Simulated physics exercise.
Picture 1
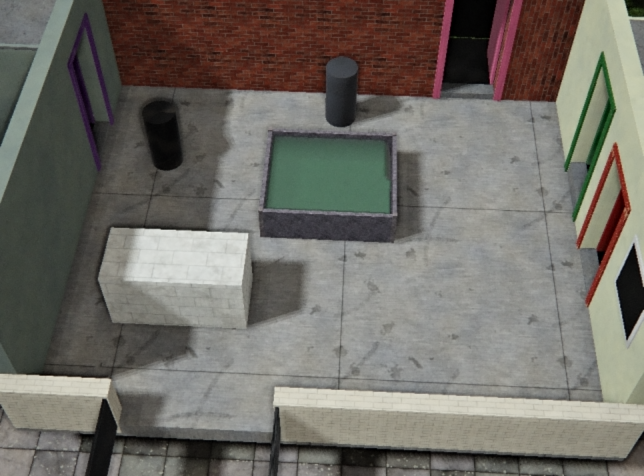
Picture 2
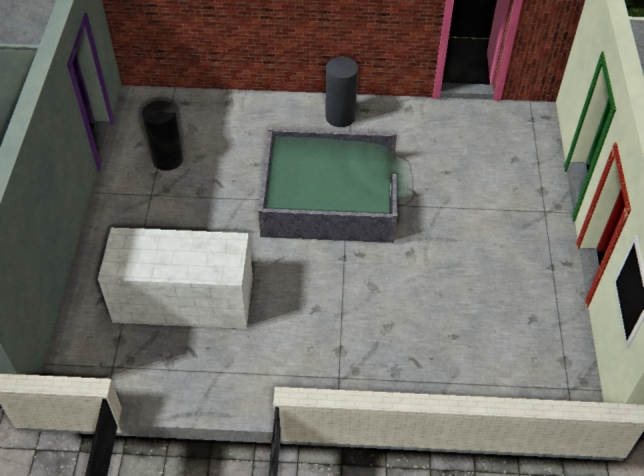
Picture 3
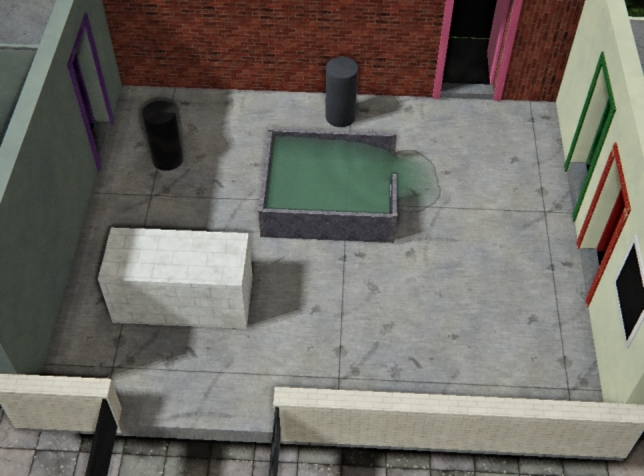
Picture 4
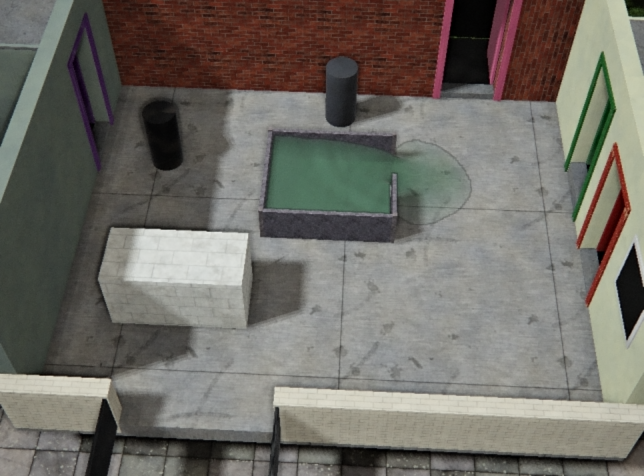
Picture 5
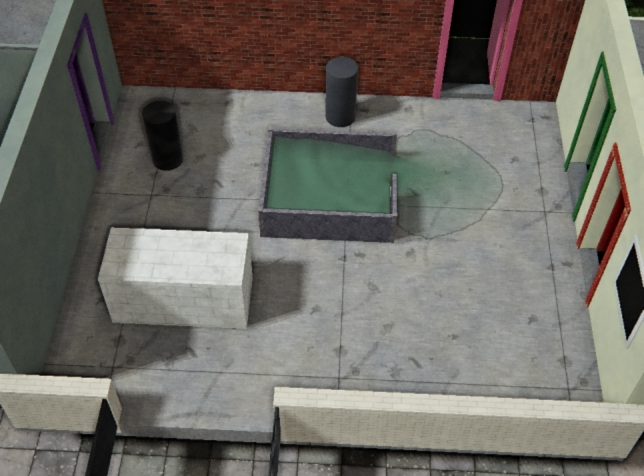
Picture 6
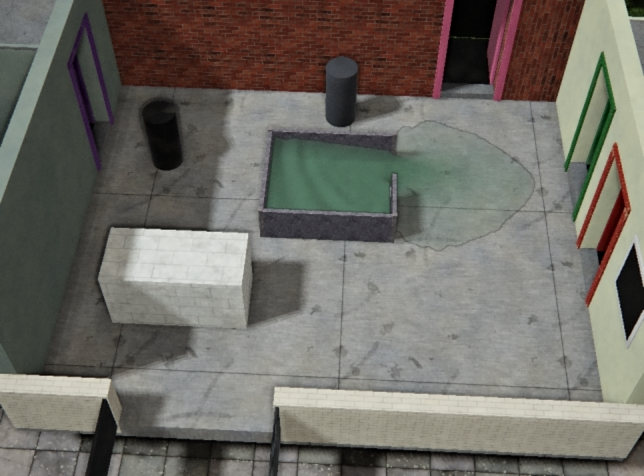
Green water pours through a gap in the tank's right side and spreads across the yard.
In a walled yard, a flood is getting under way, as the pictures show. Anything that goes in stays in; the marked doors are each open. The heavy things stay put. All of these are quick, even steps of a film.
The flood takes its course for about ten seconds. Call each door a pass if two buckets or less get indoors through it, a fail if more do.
Purple door: Pass, red door: Fail, green door: Pass, pink door: Pass.
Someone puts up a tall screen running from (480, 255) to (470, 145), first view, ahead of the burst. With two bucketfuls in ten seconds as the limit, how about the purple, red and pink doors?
The purple door falls short, the red door falls short and the pink door tops the limit.
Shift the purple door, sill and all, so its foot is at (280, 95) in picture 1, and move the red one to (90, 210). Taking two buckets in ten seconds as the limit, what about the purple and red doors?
Here the purple door stays within the limit while the red door stays within the limit.
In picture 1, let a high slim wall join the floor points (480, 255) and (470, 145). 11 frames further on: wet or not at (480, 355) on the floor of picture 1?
Soaked.
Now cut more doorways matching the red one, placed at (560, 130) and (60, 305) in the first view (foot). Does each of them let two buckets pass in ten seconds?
The first crosses the line, the second stays short of it.
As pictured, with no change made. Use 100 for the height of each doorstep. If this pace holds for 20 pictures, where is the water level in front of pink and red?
About 100 and 190 per cent.
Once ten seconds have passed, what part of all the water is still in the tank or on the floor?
Estimate: Close to 96 %.
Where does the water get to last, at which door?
It's the purple-painted one.
A moment on, water covers 20 % of the floor; the purple door not reached, the red door not reached, the green door wet at the sill, nothing in, the pink door not reached.
Next, water covers 20 % of the floor; the purple door not reached, the red door under two buckets in, the green door wet at the sill, nothing in, the pink door wet at the sill, nothing in.
Then, water covers 25 % of the floor; the purple door not reached, the red door over two buckets in, the green door wet at the sill, nothing in, the pink door wet at the sill, nothing in.
Later, water covers 45 % of the floor; the purple door not reached, the red door over two buckets in, the green door wet at the sill, nothing in, the pink door under two buckets in.
In the end, water covers 75 % of the floor; the purple door wet at the sill, nothing in, the red door over two buckets in, the green door wet at the sill, nothing in, the pink door under two buckets in.
